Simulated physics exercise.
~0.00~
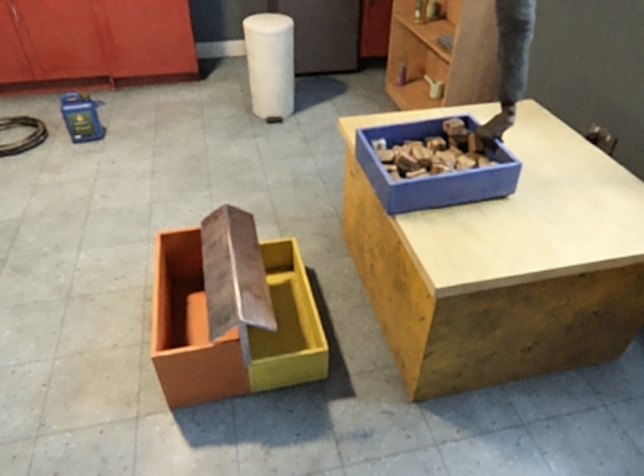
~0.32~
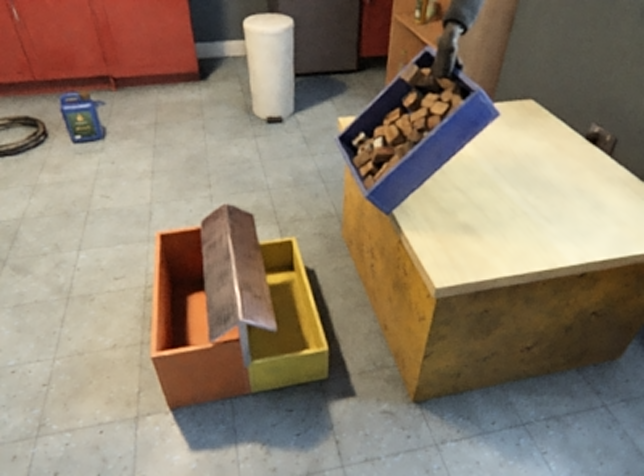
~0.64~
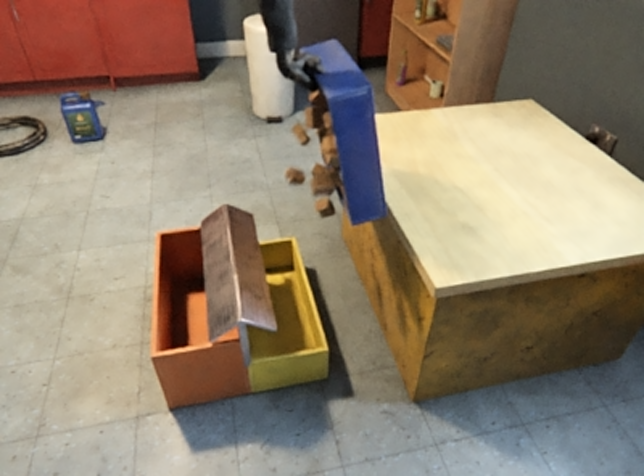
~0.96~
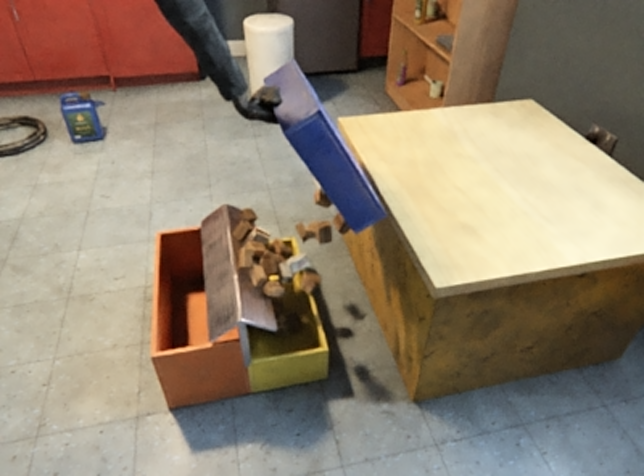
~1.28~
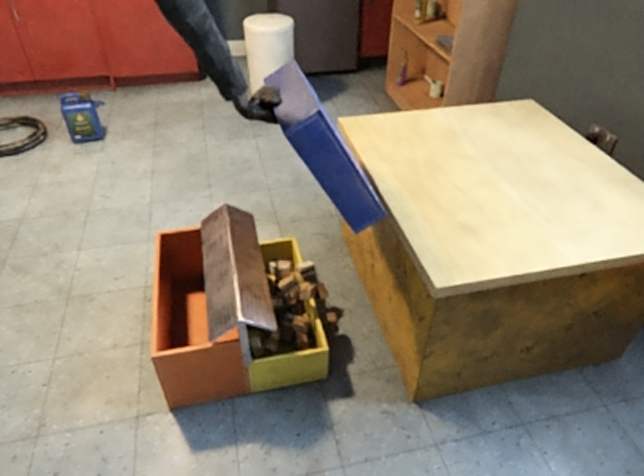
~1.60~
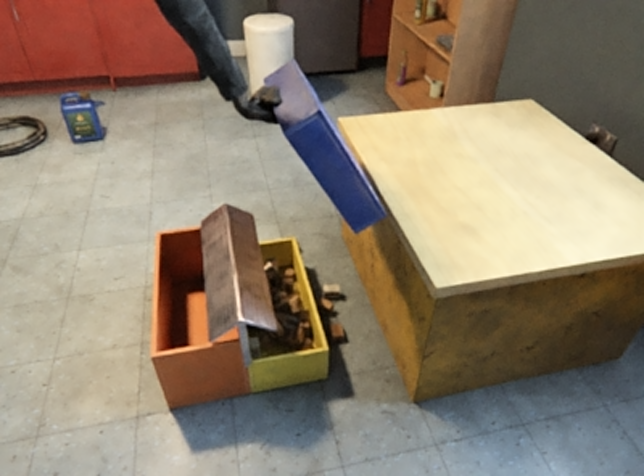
In a room with a grey tiled floor, seen from slightly above, a pale-topped bench stands at the right, with red cabinets behind. Left of it on the floor sit an orange box and a yellow tub, side by side beneath a brown roof-shaped splitter. A dark-gloved arm lifts a blue crate of small brown blocks off the bench and tips it leftward. The blocks tumble out, falling over the splitter's right side and the yellow tub. Most settle in the yellow tub, a few lie on the floor to its right, and the orange box stays empty.
